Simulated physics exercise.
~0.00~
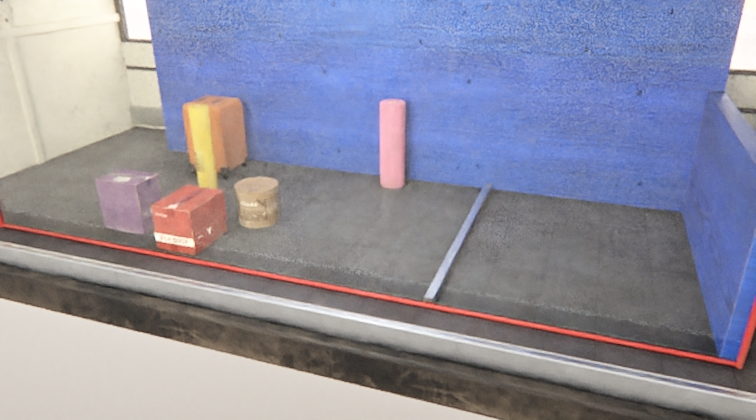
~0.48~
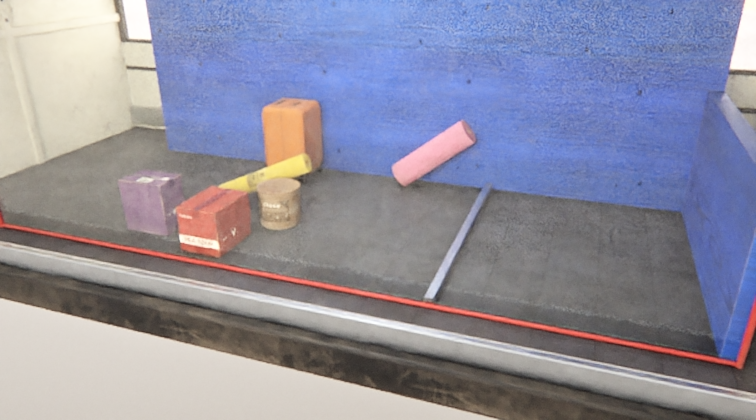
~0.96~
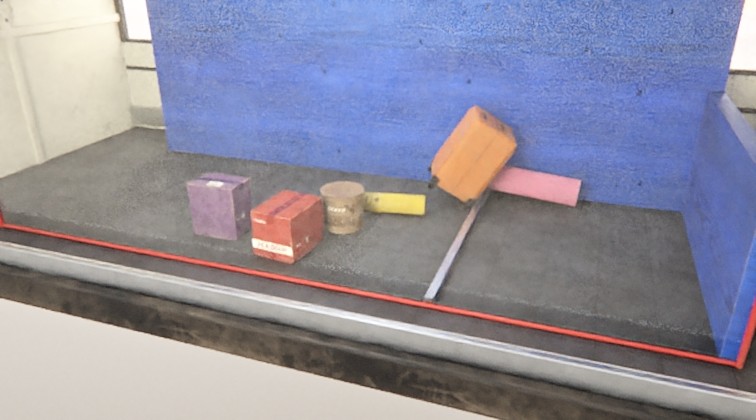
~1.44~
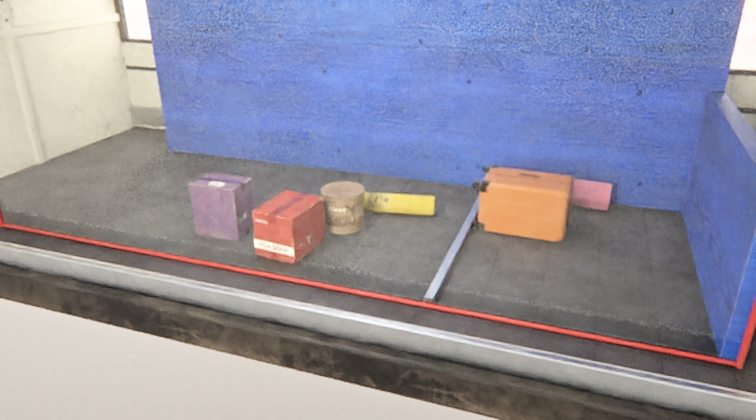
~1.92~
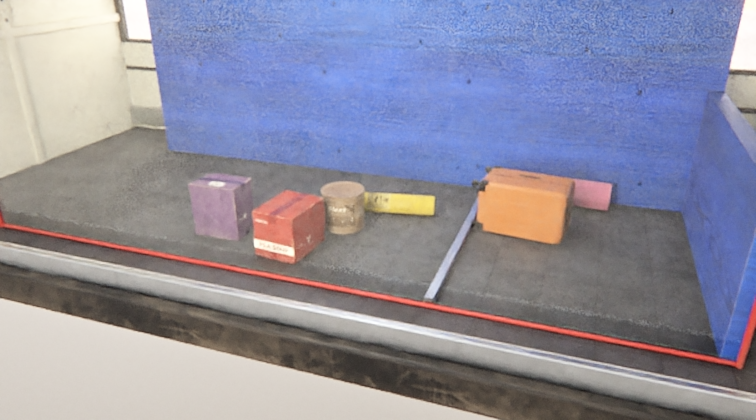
To begin with, an orange wheeled case, a yellow roll and a pink roll stand upright in a blue-walled bay, with a purple pack, a red carton and a brown bucket nearby. The load starts sliding right as the yellow roll topples and the pink roll tips steeply toward the floor. The case slides far across and leans over the pale floor bar, while the pink roll lies flat beyond it. The case then drops onto its side, partly hiding the pink roll. Finally everything rests, with the pack, carton, bucket and yellow roll left of the bar.
